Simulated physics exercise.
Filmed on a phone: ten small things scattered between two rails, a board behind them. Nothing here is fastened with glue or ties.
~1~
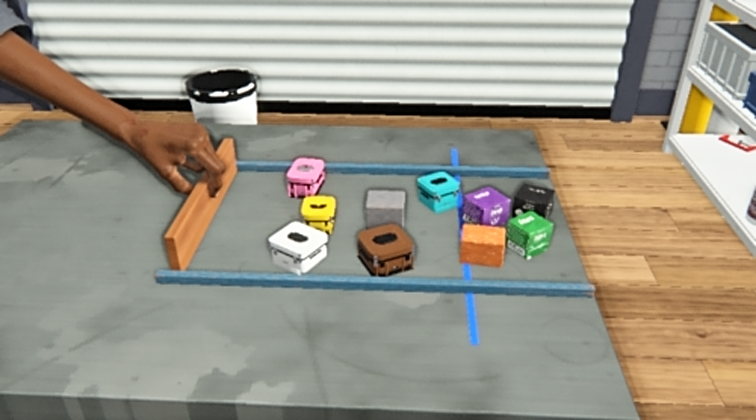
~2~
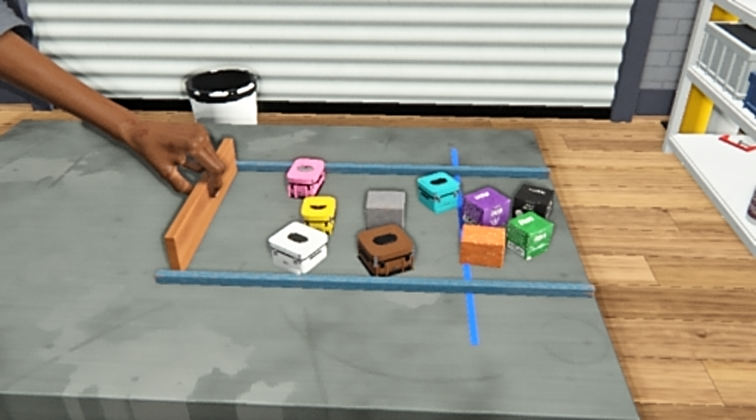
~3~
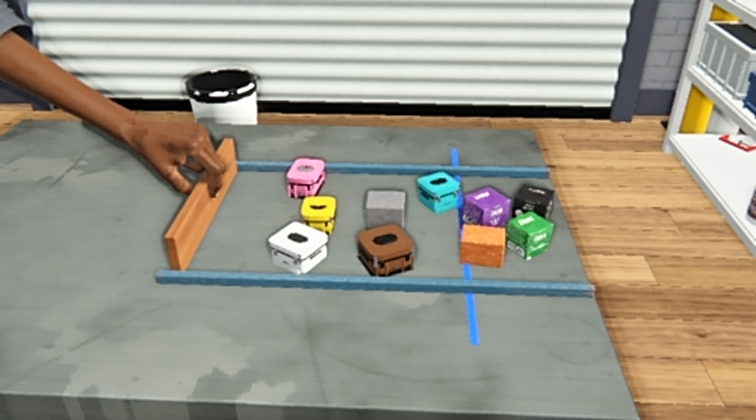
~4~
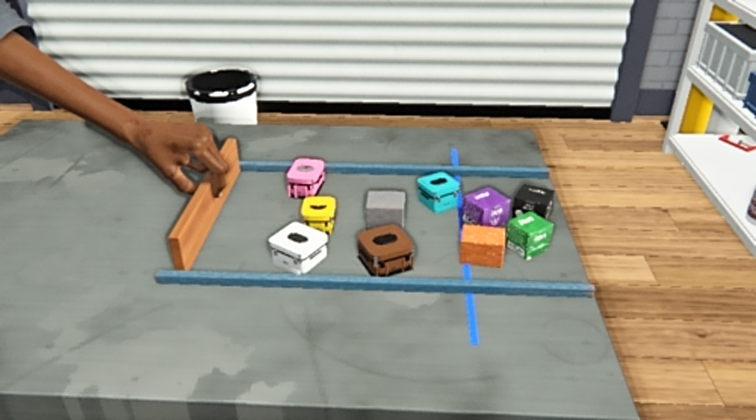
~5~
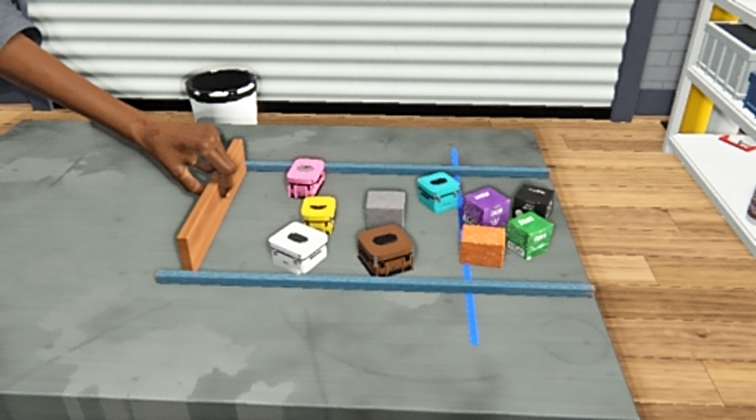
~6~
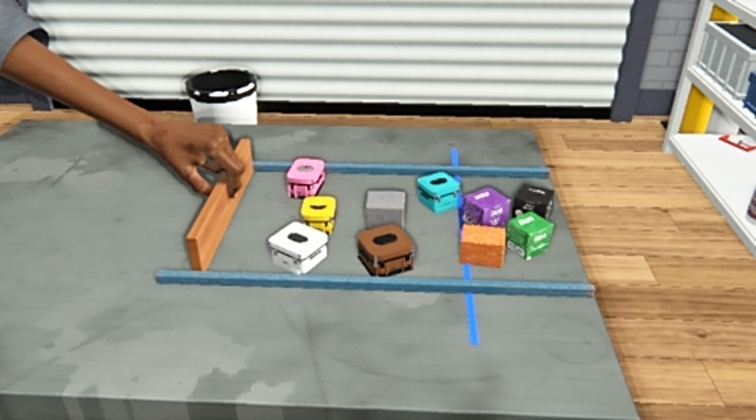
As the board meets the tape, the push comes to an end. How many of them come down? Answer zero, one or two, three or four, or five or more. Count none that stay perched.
One or two.
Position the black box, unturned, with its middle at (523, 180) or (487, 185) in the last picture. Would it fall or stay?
In turn it holds its place, then holds its place.
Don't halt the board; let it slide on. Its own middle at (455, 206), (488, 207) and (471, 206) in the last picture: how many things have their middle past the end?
Respectively 2, 4 and 3.
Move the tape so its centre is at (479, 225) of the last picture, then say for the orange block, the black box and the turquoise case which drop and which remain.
The orange block goes over, the black box goes over, the turquoise case does not fall.
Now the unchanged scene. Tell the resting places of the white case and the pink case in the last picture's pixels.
(487, 248) and (473, 182).
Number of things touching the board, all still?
That would be 3 of them.
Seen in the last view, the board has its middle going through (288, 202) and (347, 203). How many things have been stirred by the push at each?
2 and 5.
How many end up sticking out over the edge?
It comes to 1.
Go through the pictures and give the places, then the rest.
In the first picture, black box (533, 204); green box (529, 235); purple box (485, 209); board (206, 199); tape (462, 224).
In the second picture, green box (528, 235); board (206, 199).
In the third picture, purple box (485, 209); grey block (385, 211).
In the fourth picture, black box (533, 204); turquoise case (438, 193).
In the fifth picture, green box (528, 235); yellow case (319, 216).
In the sixth picture, black box (533, 204); green box (528, 235); purple box (485, 209); board (225, 200); tape (462, 224).
Soon after, none off yet; black box at rest near (533, 204); green box at rest near (528, 235); purple box at rest near (485, 209).
At rest, the number that fall off is one or two; fallen, green box and black box.
